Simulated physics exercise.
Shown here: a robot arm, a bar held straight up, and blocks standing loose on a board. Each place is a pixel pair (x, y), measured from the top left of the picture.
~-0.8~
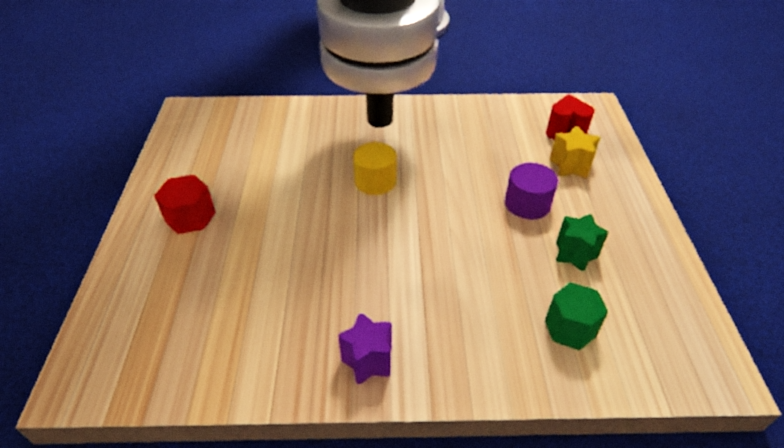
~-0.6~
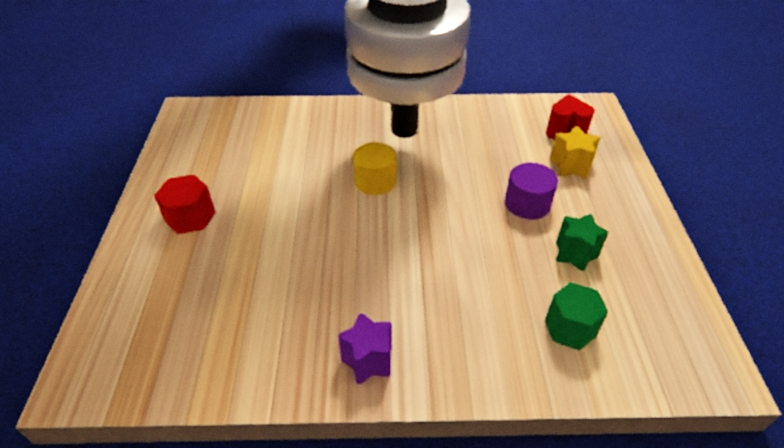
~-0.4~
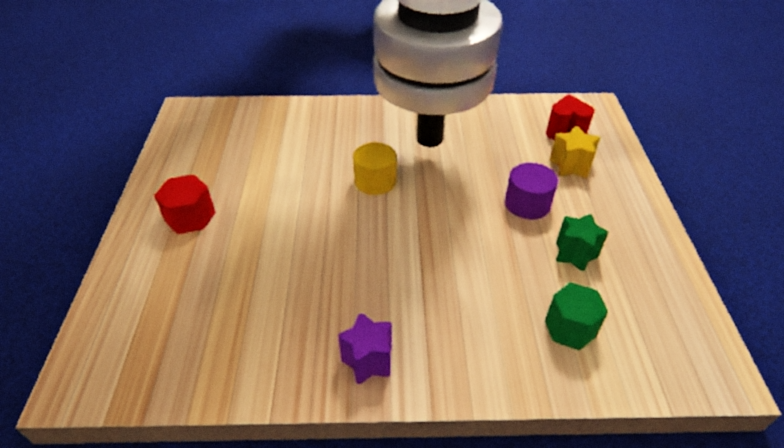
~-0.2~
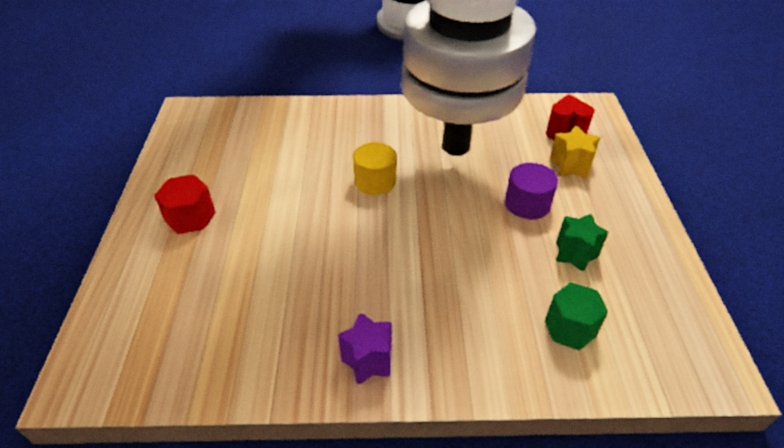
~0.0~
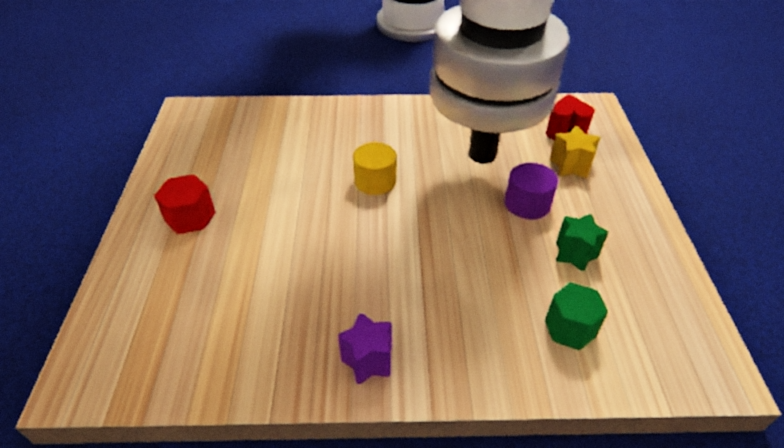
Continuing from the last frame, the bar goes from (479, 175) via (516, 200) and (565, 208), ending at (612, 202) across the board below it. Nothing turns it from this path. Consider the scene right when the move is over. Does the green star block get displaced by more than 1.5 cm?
The answer is no.
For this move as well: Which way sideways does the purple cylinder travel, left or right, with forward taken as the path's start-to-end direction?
Displaced right.
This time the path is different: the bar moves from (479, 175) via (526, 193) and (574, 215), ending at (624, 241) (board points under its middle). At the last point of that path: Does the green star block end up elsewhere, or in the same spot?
At the end of the path, the green star block has moved off its old spot.
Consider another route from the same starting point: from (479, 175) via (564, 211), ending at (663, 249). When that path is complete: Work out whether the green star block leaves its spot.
The green star block will be pushed away from where it stands.
On the path given first. One third of the way, bar at (521, 181); purple cylinder at (559, 189).
Two thirds of the way, bar at (571, 188); purple cylinder at (606, 204); green star block at (592, 231), turned 30° clockwise.
At the end, bar at (620, 182); purple cylinder at (620, 205); yellow star block not moved; green star block at (592, 231), turned 35° clockwise.
